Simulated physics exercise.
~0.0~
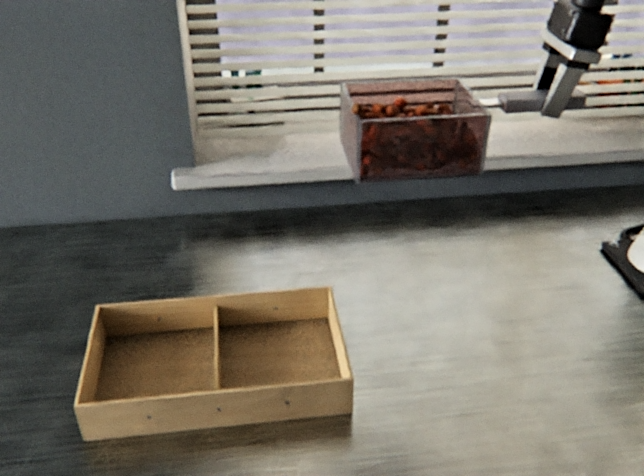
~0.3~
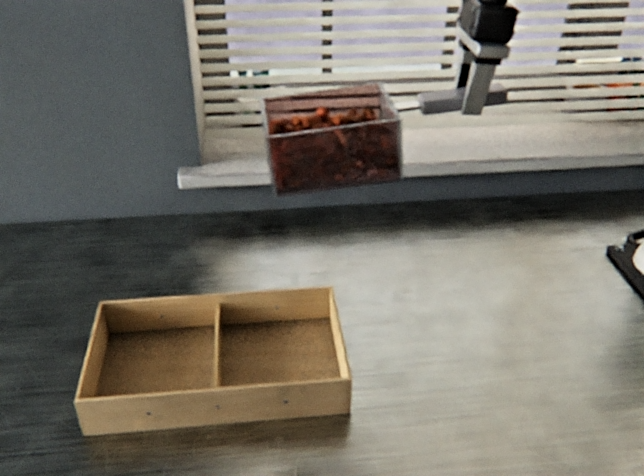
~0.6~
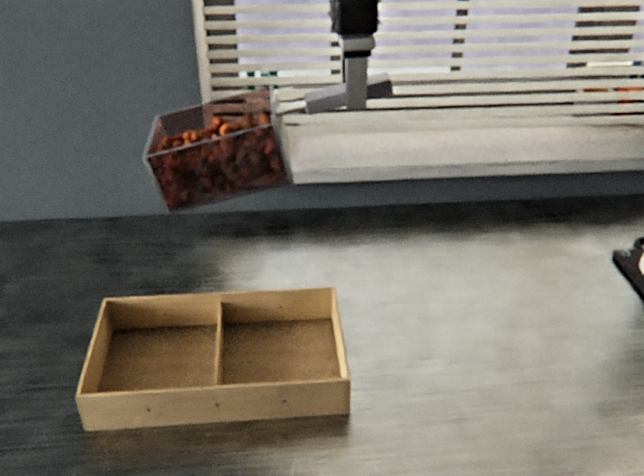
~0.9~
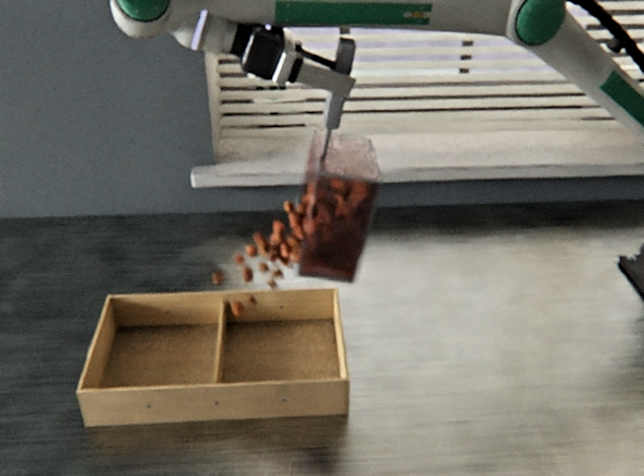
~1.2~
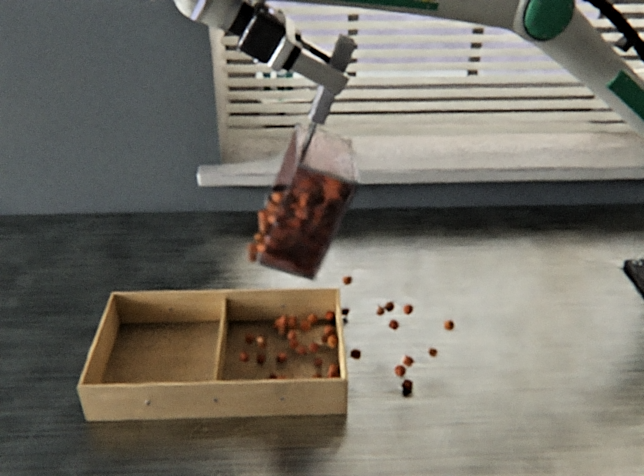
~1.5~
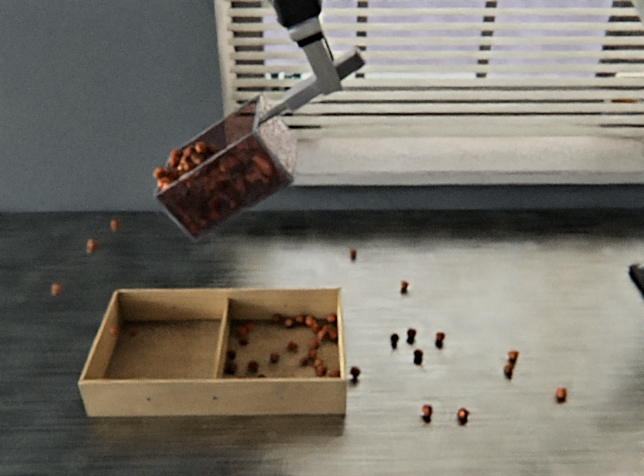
On a dark tabletop before a window blind, a robot arm carries a clear box of hazelnuts left and tips it steeply over a divided wooden crate, spilling some into the right compartment and across the table, then tilts it partly back, still holding many nuts.
